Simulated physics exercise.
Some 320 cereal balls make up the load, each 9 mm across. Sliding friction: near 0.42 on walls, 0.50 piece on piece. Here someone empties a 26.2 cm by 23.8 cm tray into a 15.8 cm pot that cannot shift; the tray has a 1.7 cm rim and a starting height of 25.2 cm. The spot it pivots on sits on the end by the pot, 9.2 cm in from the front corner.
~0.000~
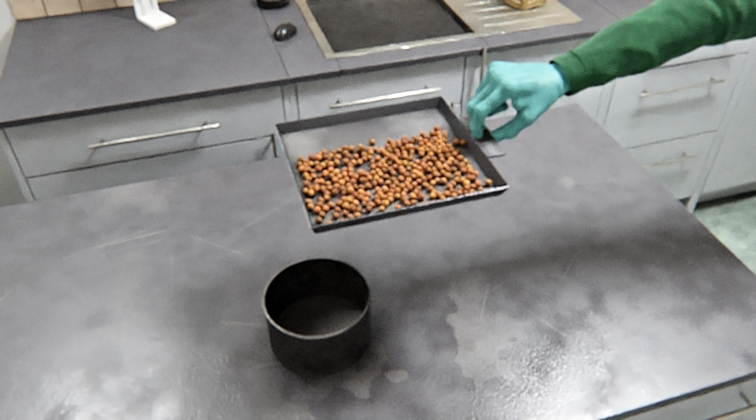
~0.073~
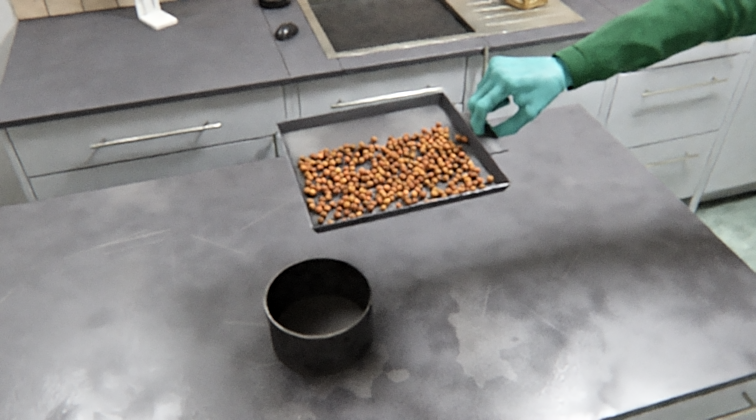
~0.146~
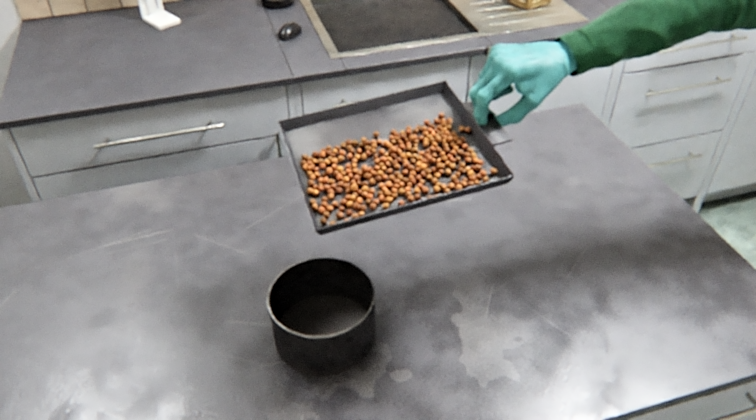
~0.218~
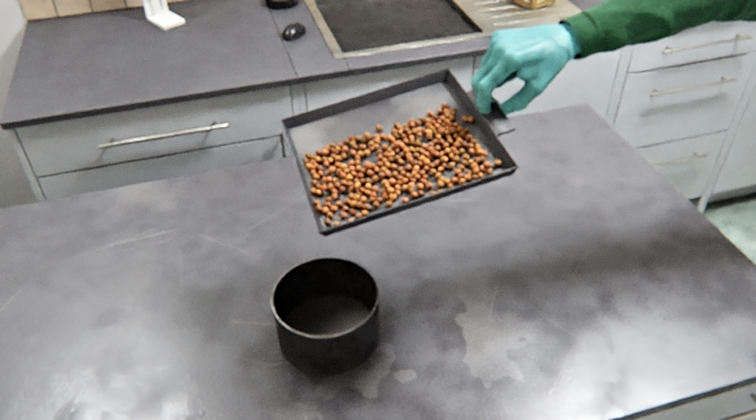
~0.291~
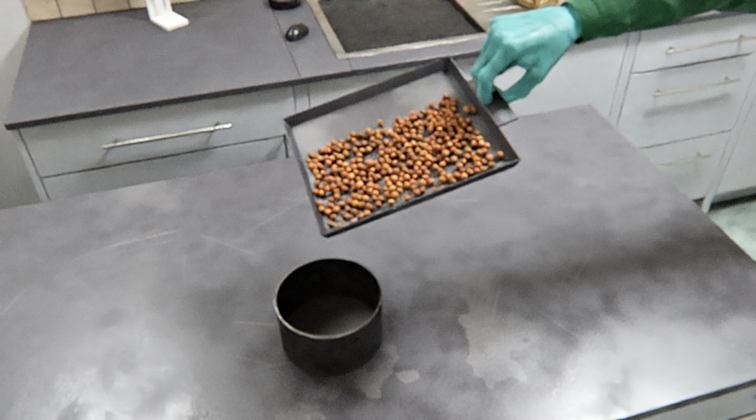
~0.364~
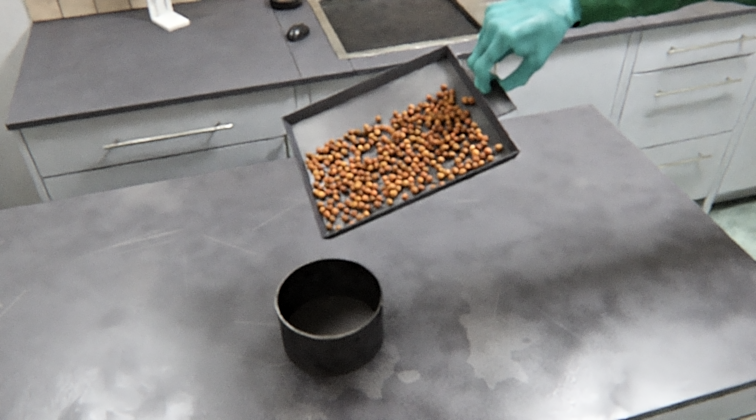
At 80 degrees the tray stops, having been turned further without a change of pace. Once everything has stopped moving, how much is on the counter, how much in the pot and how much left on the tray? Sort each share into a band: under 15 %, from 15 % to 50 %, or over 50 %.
Counter: From 15 % to 50 %; pot: Over 50 %; tray: Under 15 %.
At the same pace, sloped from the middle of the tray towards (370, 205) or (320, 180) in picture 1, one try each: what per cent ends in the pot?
65 and 35 %.
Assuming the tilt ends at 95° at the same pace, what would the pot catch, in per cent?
Around 65 in a hundred.
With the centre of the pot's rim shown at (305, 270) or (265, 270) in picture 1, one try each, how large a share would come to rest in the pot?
The shares would be near 20 and 20 per cent respectively.
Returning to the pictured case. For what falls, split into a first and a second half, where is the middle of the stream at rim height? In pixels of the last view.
Near (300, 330) at first, near (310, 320) afterwards.
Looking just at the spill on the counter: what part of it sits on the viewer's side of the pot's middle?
Some 80 per cent.
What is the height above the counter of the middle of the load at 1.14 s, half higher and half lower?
About 30 cm.
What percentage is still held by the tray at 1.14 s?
Roughly 100 percent of the load, I'd say.
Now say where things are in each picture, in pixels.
Tray tilt 0 degrees, front corners at (315, 223) and (503, 184); middle of the pieces at (393, 173); pot at (317, 295), in the first picture.
Tray tilt 1 degrees, front corners at (316, 223) and (505, 181); middle of the pieces at (395, 171), in the second picture.
Tray tilt 5 degrees, front corners at (318, 225) and (508, 173), lowest corner left front; middle of the pieces at (397, 167), in the third picture.
Tray tilt 10 degrees, front corners at (322, 227) and (512, 165), lowest corner left front; middle of the pieces at (401, 162), in the fourth picture.
Tray tilt 14 degrees, front corners at (325, 230) and (514, 157), lowest corner left front; middle of the pieces at (402, 158), in the fifth picture.
Tray tilt 19 degrees, front corners at (325, 232) and (513, 149), lowest corner left front; middle of the pieces at (400, 155); pot at (329, 295). Its pace works out near 60 degrees a second, in the sixth picture.
Then, at 0.83 s, tilt 48 degrees; the tray holds 100 %, the pot 0 %.
After 1.14 s, tilt 67 degrees; the tray holds 100 %, the pot 0 %.
After 1.55 s, tilt 80 degrees; the tray holds 20 %, the pot 30 %.
At rest (2.5 s), counter 35 %, pot 65 %, tray 0 %.
